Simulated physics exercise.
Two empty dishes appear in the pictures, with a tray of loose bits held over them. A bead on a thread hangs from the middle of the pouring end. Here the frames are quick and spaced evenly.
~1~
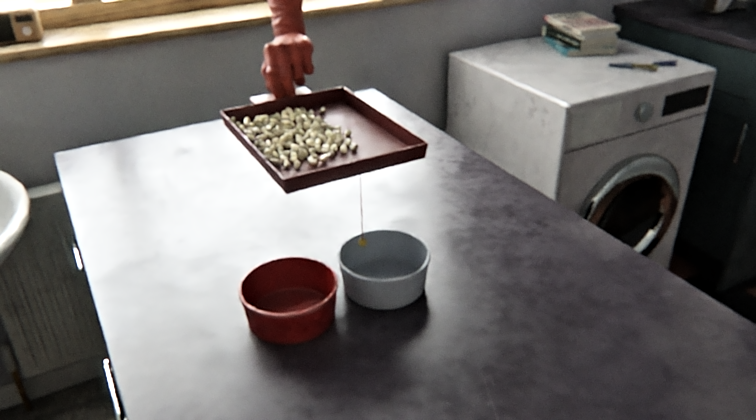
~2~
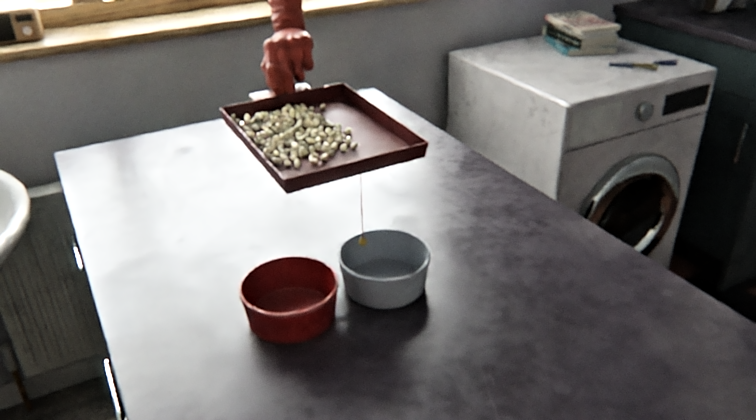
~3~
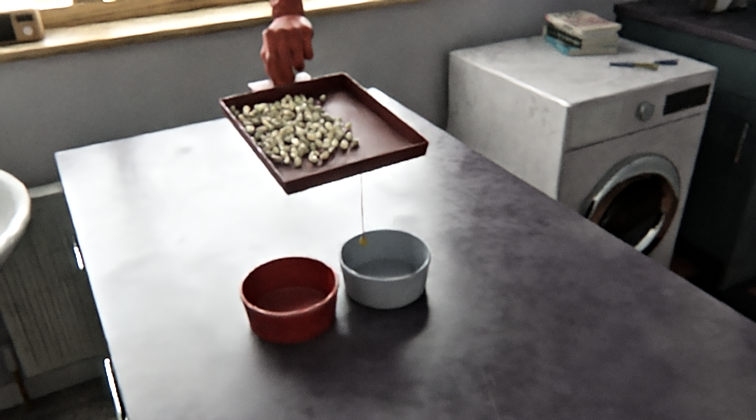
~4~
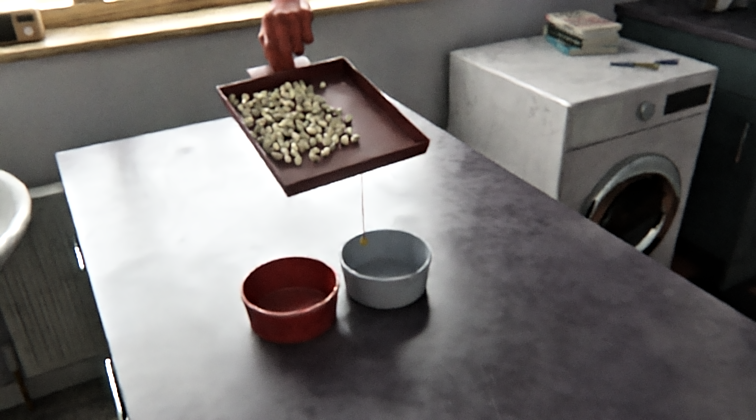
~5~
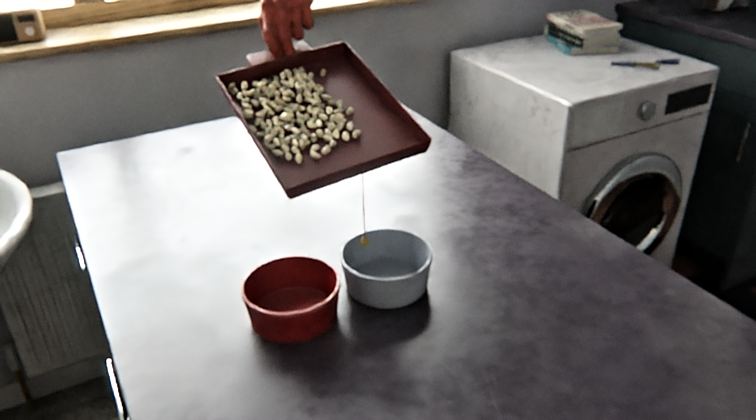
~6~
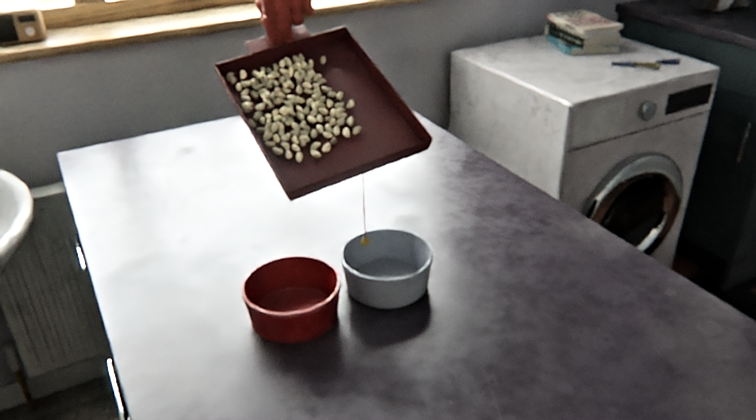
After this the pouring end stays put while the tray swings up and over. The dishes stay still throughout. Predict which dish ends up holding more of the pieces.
Pretty sure the heavier pile builds up on the left there.
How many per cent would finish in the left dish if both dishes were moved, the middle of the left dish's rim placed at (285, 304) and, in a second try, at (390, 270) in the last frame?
Trial 1 around 40 percent, trial 2 around 30 percent.
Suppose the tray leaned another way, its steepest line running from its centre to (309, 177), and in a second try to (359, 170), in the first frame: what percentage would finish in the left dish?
About 80 %, then 10 %.
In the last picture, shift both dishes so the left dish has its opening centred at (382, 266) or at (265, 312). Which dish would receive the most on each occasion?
One: The left dish. Two: The right one.
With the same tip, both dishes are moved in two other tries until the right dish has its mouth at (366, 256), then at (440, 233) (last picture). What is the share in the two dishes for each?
Roughly 60 % and then 40 %.
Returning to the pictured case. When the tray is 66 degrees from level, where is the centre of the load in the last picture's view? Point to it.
The middle of the pieces lands at roughly (312, 142).
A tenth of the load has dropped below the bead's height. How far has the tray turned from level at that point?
I'd put it at about 110 degrees.
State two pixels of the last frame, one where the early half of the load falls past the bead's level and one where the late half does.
The leading part at (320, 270), the rest of it at (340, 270).
Shortly afterwards, tray tipped steeply; the whole lot on the tray.
Next, tray tipped past a quarter turn; the bulk on the tray; a little in the left dish; only a few in the right dish; only a few outside both; only a few in the air.
Some moments later, tray tipped past a quarter turn; near two thirds in the left dish; a little in the right dish; near a quarter outside both.
In the end, tray tipped past a quarter turn; near two thirds in the left dish; a little in the right dish; near a quarter outside both.
